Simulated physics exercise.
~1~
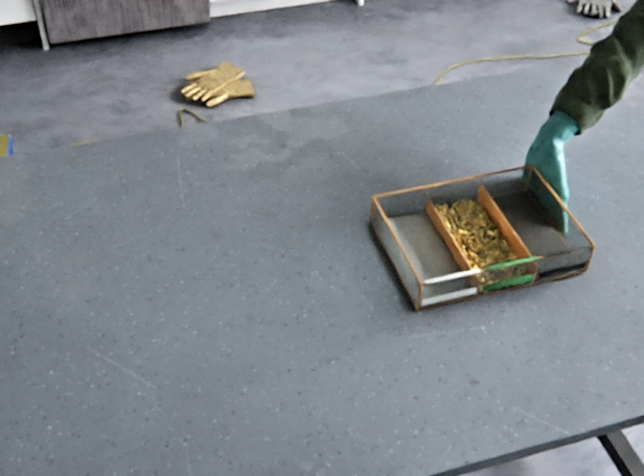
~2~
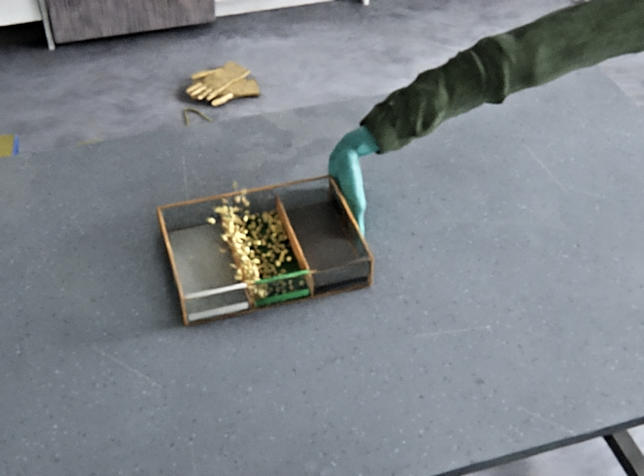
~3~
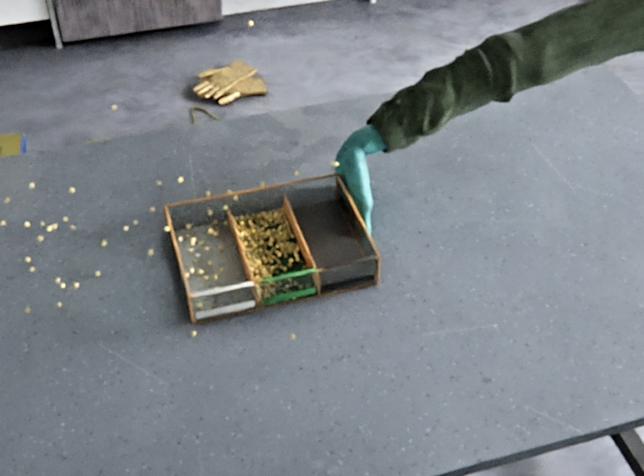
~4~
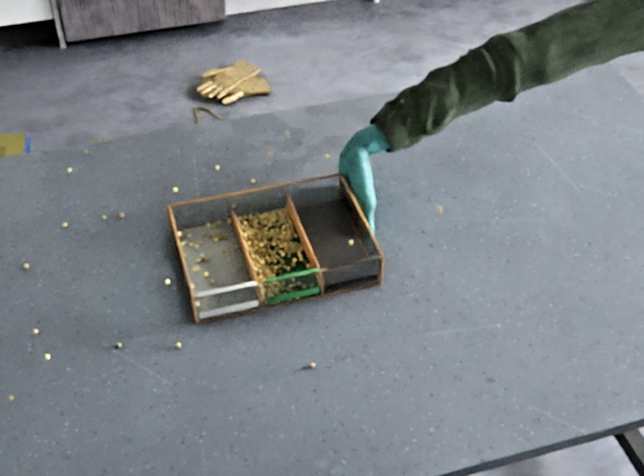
On a speckled gray tabletop, a teal-gloved hand swept a divided tray quickly to the left and stopped, tossing small yellowish beans up from the middle section; some scattered across the table and into the left section, but most stayed put.
